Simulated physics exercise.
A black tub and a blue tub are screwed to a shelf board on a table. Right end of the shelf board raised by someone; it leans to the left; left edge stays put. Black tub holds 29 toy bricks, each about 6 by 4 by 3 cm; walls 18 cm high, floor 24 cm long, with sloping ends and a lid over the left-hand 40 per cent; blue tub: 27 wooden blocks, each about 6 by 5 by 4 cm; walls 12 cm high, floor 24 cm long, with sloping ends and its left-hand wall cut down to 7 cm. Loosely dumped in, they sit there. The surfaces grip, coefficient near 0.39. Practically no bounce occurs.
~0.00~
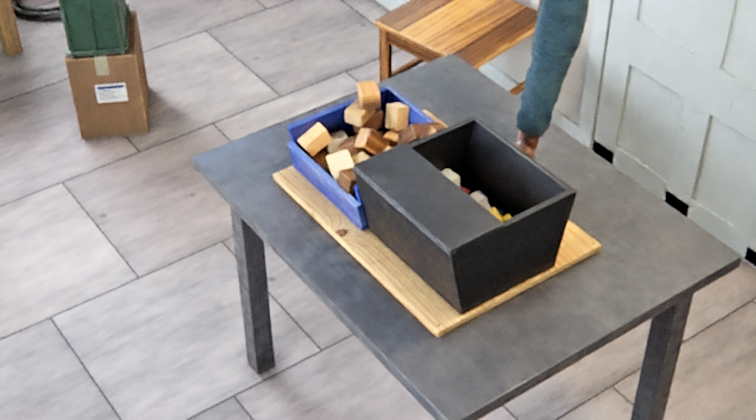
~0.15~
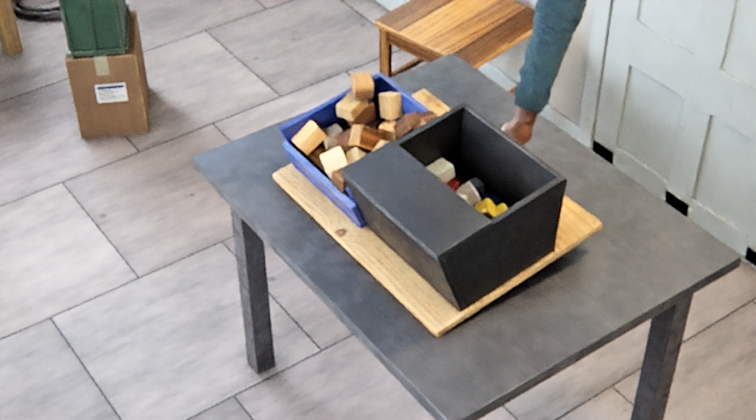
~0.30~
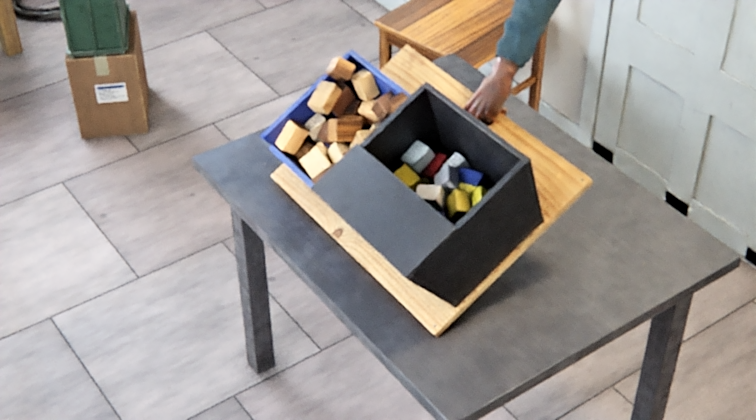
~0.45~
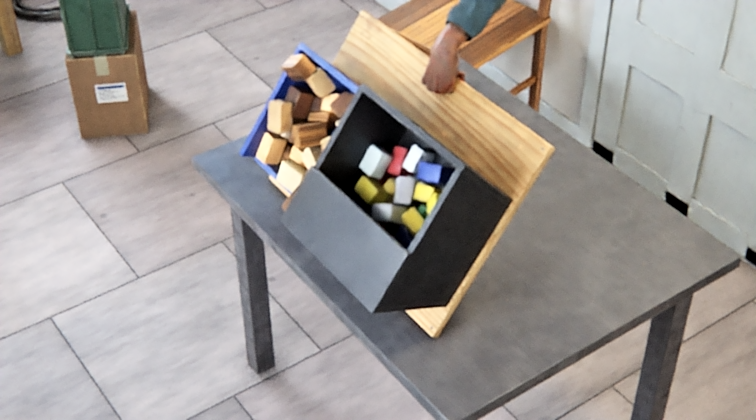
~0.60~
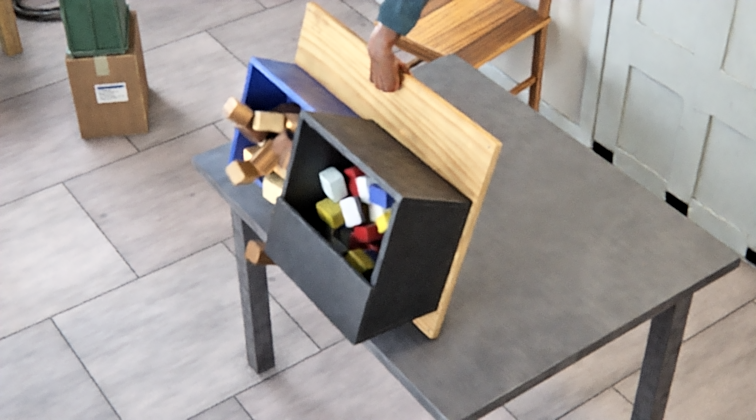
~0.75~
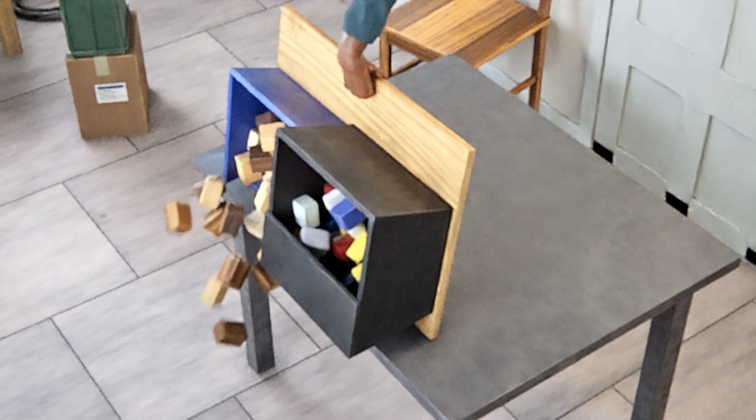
Wooden board with attached black and blue tubs being tilted up leftward by a hand, wooden blocks tumbling from the blue tub.
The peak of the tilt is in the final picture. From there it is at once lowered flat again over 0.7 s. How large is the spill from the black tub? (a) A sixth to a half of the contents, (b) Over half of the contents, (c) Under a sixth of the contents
Answer: C.
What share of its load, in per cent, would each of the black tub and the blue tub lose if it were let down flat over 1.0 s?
Then the black tub sheds 0 %, while the blue tub sheds 70 %.
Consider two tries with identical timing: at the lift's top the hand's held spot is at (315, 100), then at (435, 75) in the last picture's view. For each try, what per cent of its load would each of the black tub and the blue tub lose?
First try, then second: The black tub sheds 0 then 0 per cent, and the blue tub sheds 90 then 40 per cent.
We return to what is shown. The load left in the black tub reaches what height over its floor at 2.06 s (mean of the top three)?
Roughly 11 cm high.
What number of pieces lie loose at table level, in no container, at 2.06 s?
Count: Around 2.
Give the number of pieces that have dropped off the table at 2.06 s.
It comes to near 16.
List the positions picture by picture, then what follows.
In the first frame (each is followed by its nearest rim corner in this view, unless another is named), black tub, (453, 250); blue tub (by its farthest rim corner), (387, 88); 0° from level; none out.
The second frame shows black tub, (441, 254); blue tub, (379, 75); 8° from level.
The third frame shows black tub, (410, 273); 29° from level.
The fourth frame shows black tub, (377, 306); 52° from level.
The fifth frame shows black tub, (357, 337); 73° from level; 3 out, the lowest block at (264, 253).
The sixth frame shows black tub, (352, 351); 81° from level; 11 out, the lowest block at (230, 333).
After 0.96 s, tilt 64°; black tub 29 in, 0 out and blue tub 13 in, 14 out.
After 1.22 s, tilt 20°; black tub 29 in, 0 out and blue tub 9 in, 18 out.
After 1.59 s, tilt 0°; black tub 29 in, 0 out and blue tub 9 in, 18 out.
Outcome (at 2.06 s), black tub 29 in, 0 out and blue tub 9 in, 18 out. Asked share, 0 of 29, 0 per cent.
